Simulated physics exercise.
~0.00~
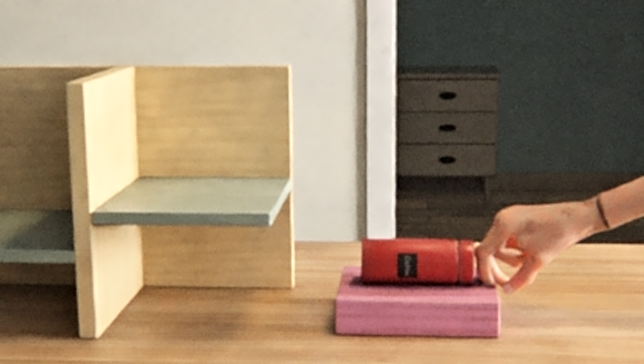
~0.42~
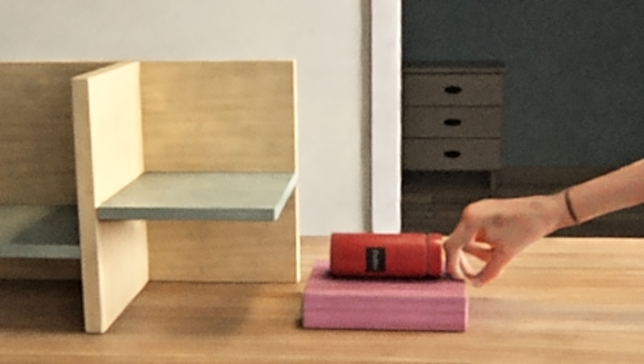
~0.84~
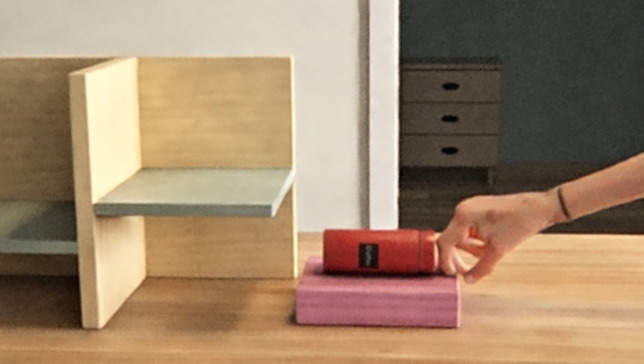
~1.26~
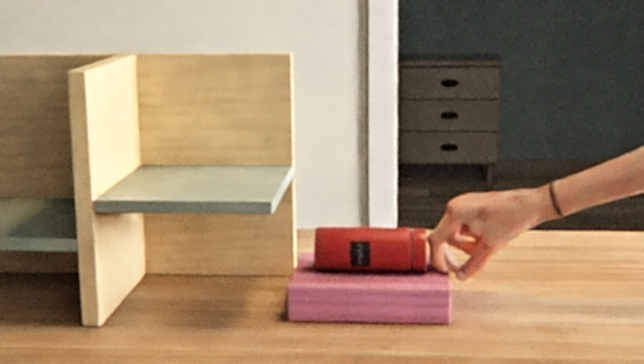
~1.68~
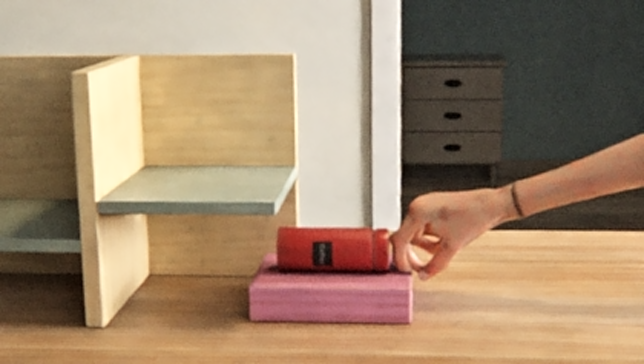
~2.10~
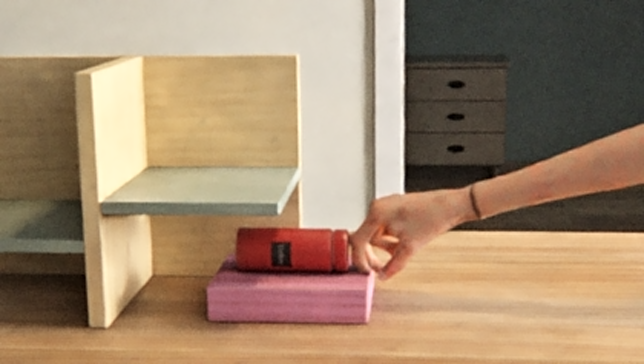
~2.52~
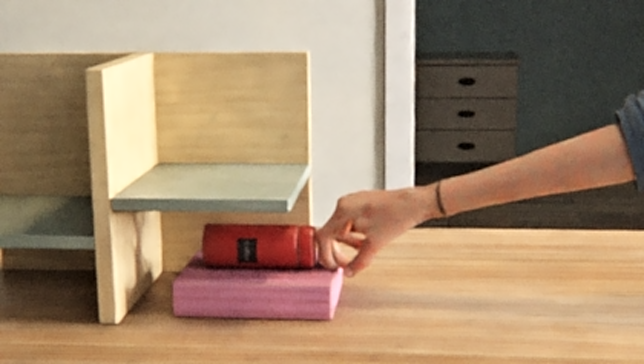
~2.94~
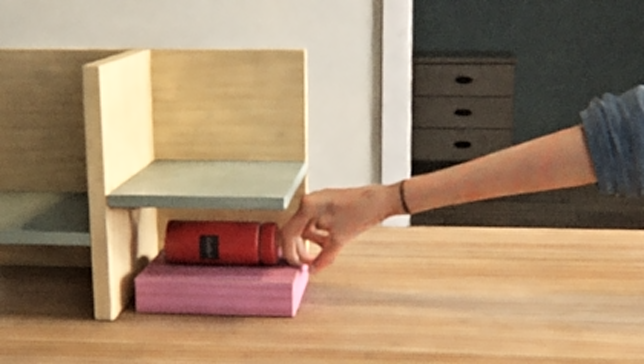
A hand slides a pink board carrying a red shaker on its side leftward across a table, passing clear beneath a shelf.
